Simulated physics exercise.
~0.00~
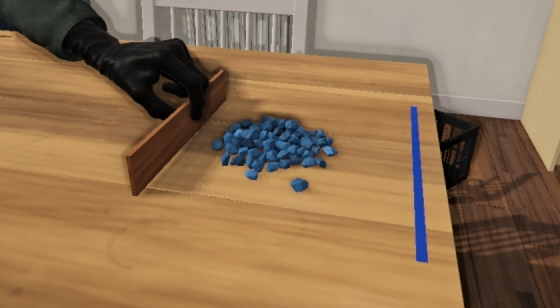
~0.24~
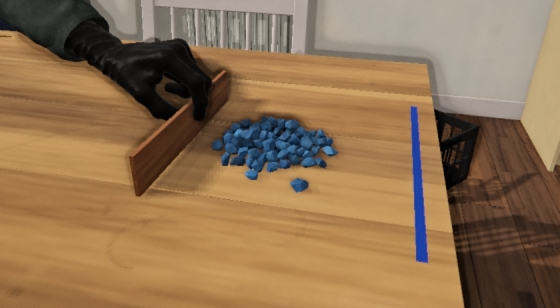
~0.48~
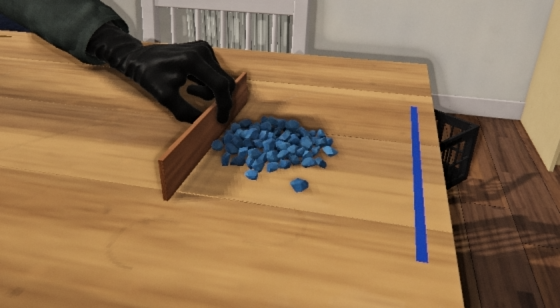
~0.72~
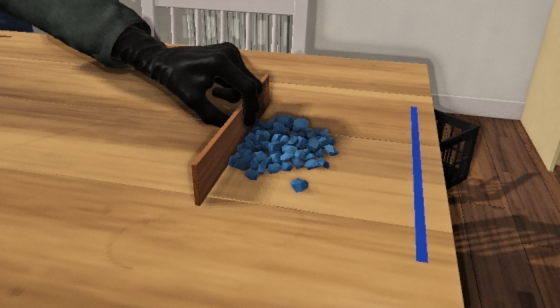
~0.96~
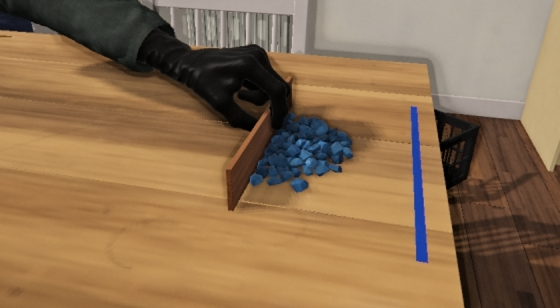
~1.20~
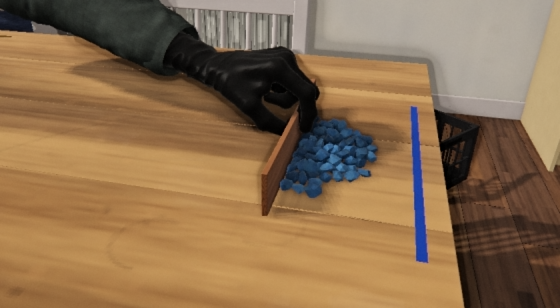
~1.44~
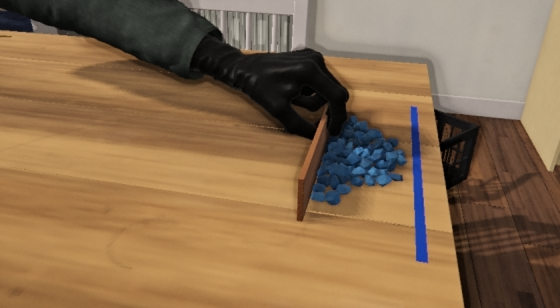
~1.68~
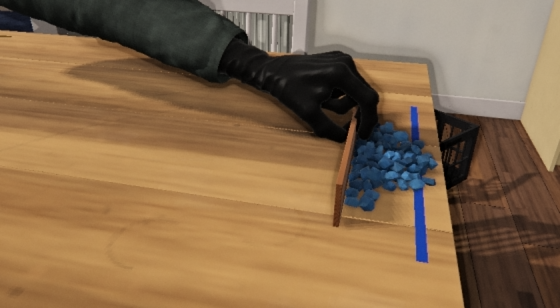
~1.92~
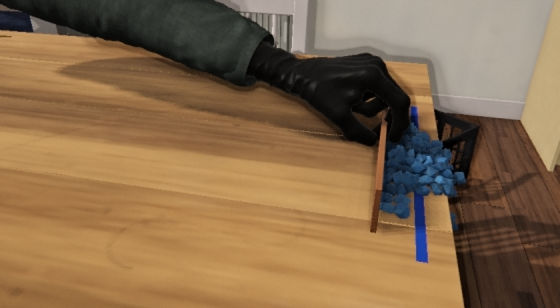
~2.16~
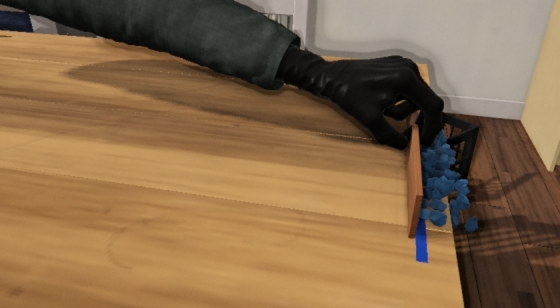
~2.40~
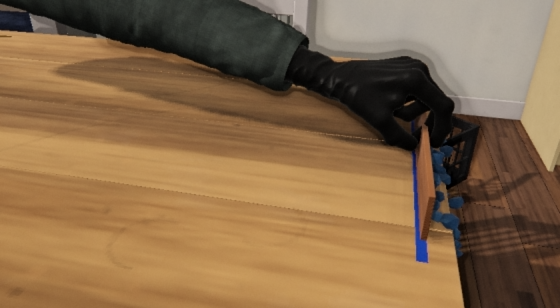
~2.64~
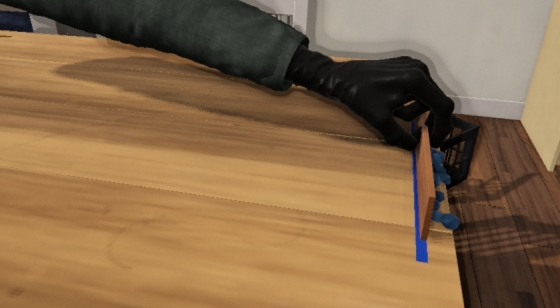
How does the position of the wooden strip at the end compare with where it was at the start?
At the start the wooden strip stands to the left of the blue pile, well away from the tape. By the end it is much farther right, standing at the blue tape near the table's right edge.
